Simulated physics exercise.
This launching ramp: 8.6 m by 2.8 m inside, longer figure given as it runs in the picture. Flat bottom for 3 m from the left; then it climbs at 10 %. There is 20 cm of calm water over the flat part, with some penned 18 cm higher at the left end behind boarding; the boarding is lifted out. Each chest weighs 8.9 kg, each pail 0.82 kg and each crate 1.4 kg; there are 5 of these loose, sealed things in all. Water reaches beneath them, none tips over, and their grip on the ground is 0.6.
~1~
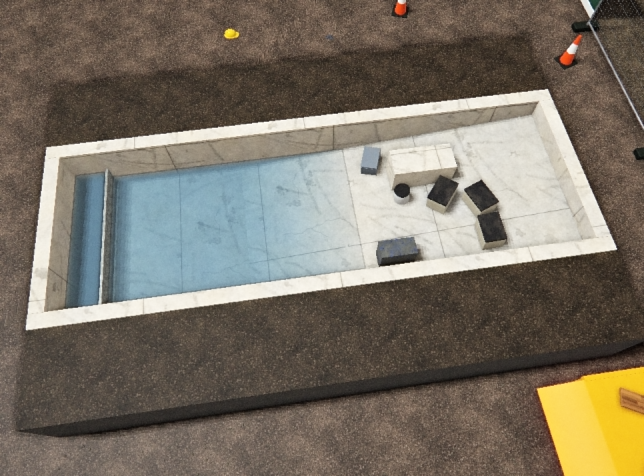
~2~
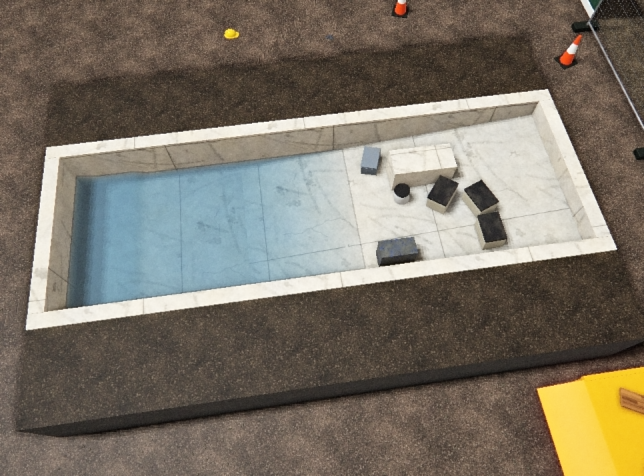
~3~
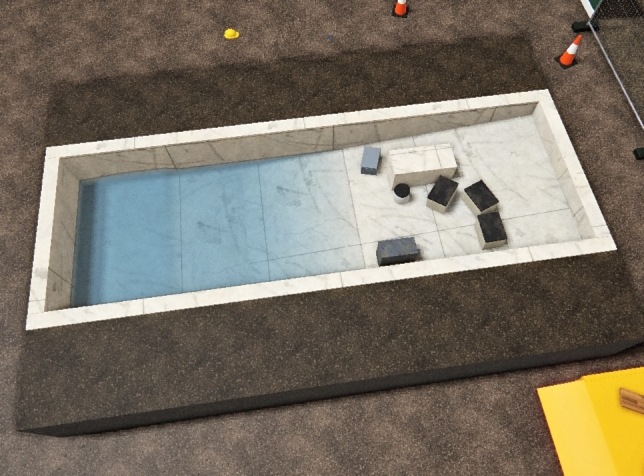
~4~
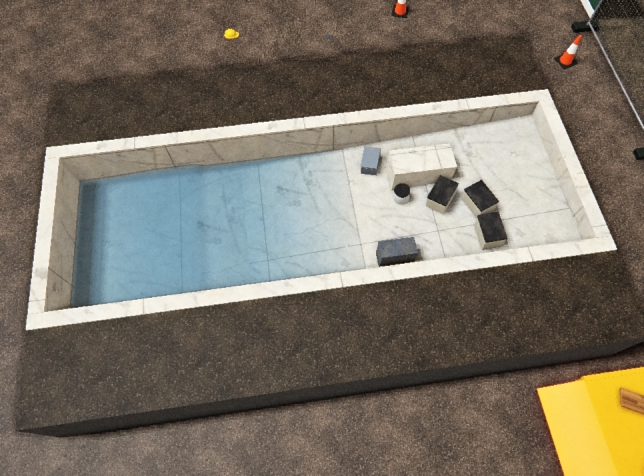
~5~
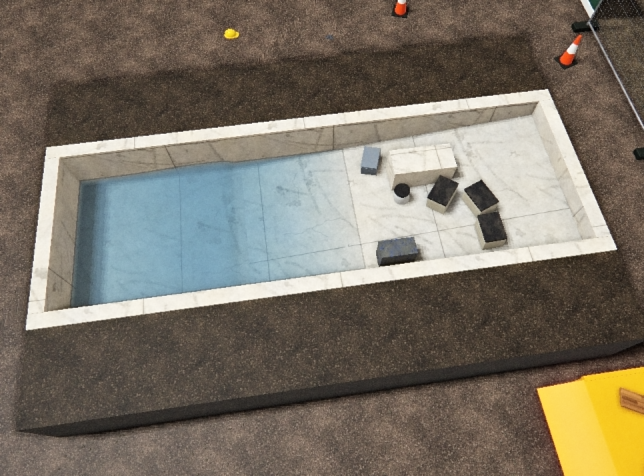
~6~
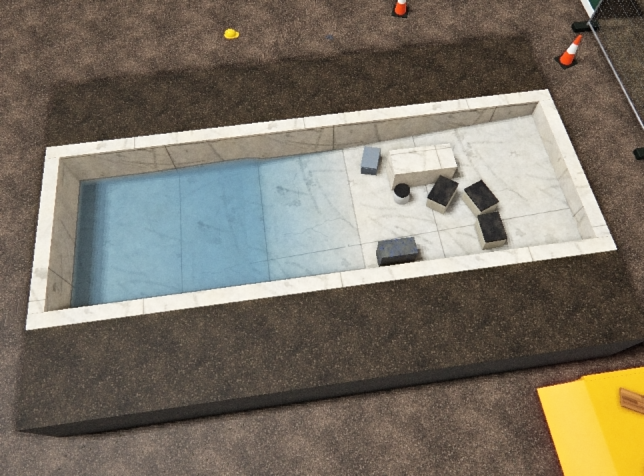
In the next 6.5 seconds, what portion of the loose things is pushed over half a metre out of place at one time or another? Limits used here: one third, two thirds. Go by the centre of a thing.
That share is a middling one, between a third and two thirds.
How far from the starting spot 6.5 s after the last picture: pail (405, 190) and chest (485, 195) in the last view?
In turn: 80 cm, 0 cm.
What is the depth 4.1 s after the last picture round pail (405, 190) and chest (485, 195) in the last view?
Some 1 cm at the first, some 0 cm at the second.
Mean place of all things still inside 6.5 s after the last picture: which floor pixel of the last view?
About (407, 207).
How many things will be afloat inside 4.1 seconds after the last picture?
Count: 2.
Then, 0.6 s after the last picture 0 of 5 are over 50 cm from their spots; 0 afloat.
Then, 2.1 s after the last picture 0 of 5 are over 50 cm from their spots; 1 afloat.
Then, 4.1 s after the last picture 0 of 5 are over 50 cm from their spots; 2 afloat.
Then, 6.5 s after the last picture 2 of 5 are over 50 cm from their spots, and 2 have been at some point; 1 afloat.
